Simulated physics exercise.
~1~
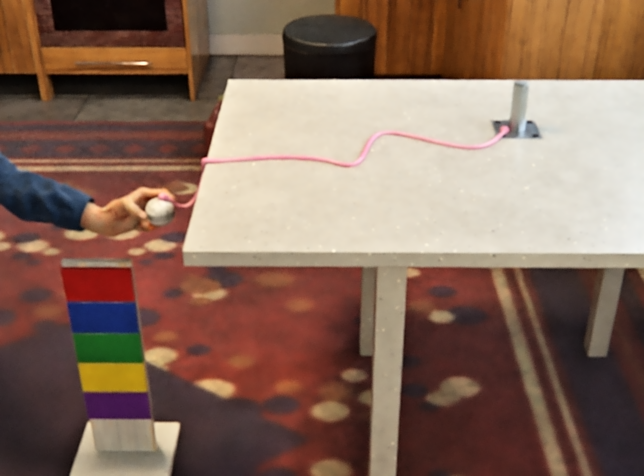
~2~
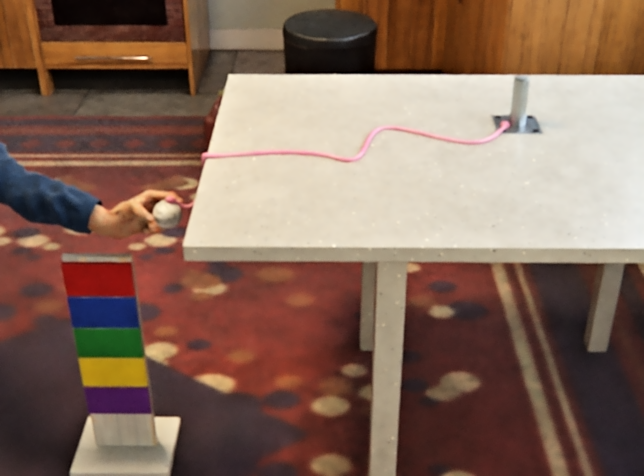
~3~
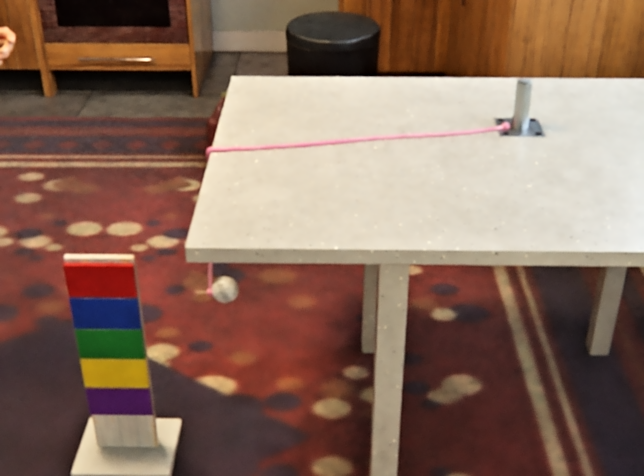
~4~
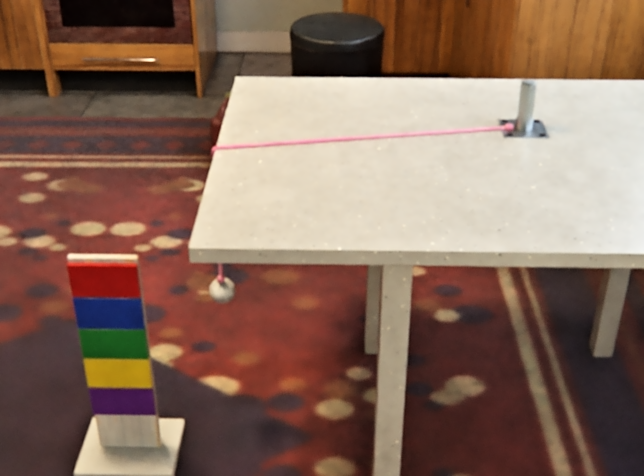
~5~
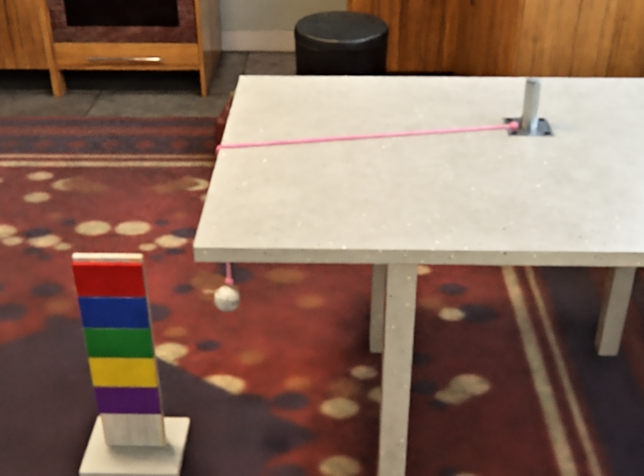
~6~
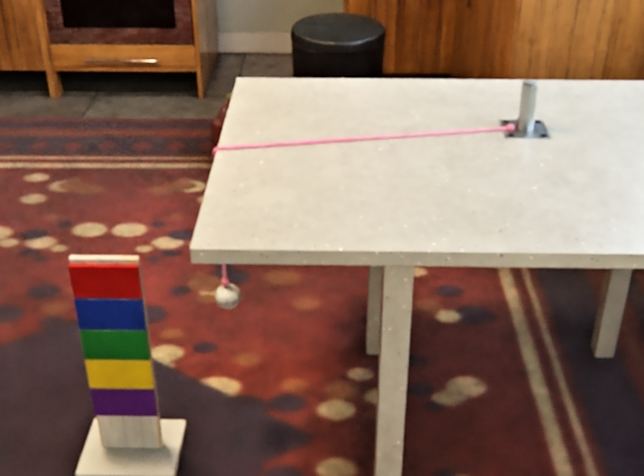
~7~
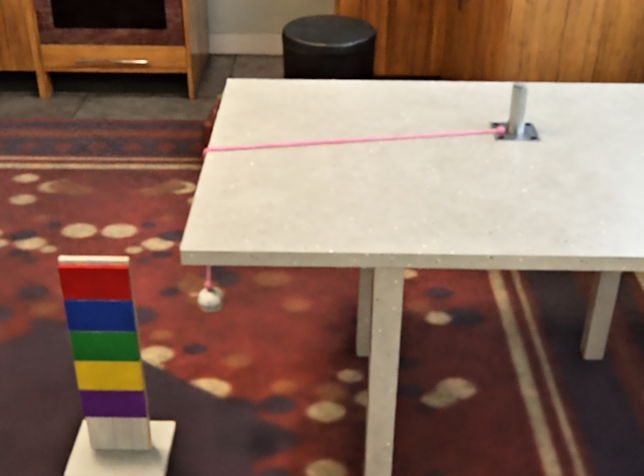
A white ball, released by a hand, drops off the table's end and hangs level with blue.
